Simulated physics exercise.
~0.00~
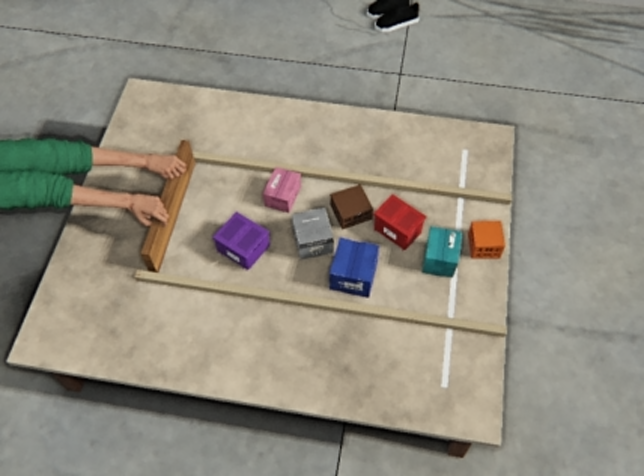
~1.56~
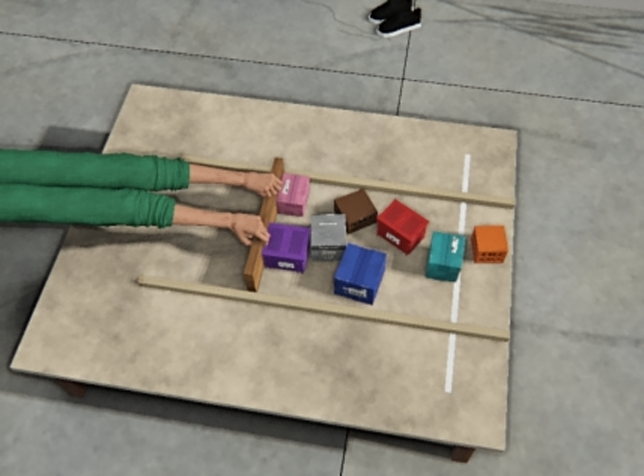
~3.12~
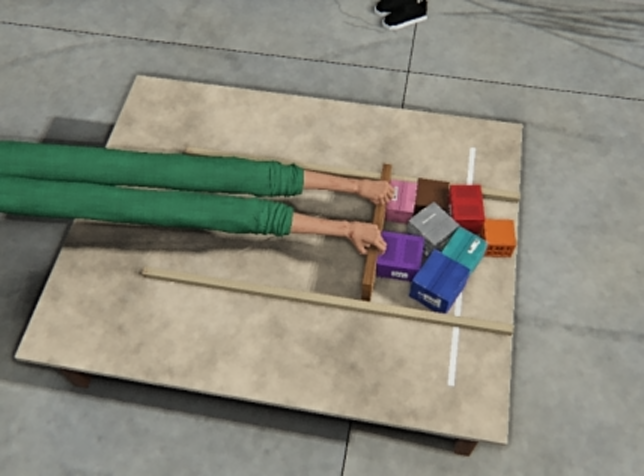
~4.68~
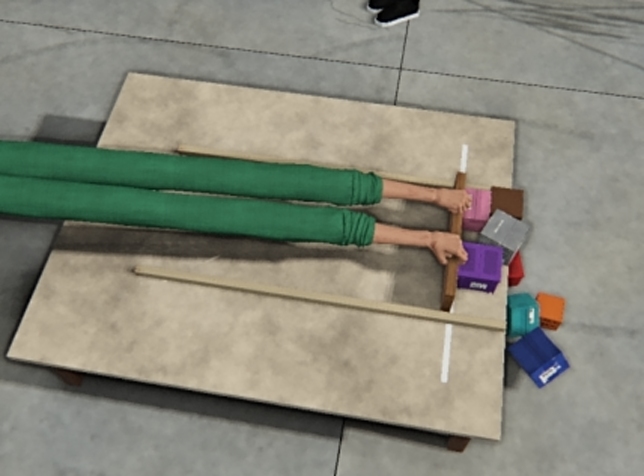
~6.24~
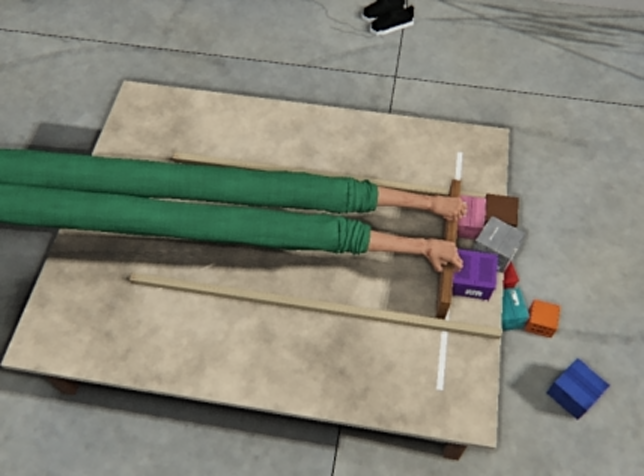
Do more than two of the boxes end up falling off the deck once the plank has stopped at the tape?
Yes, the blue, red, turquoise and orange boxes all go over the right edge. The purple, pink, grey and brown ones stay up at the edge of the deck.
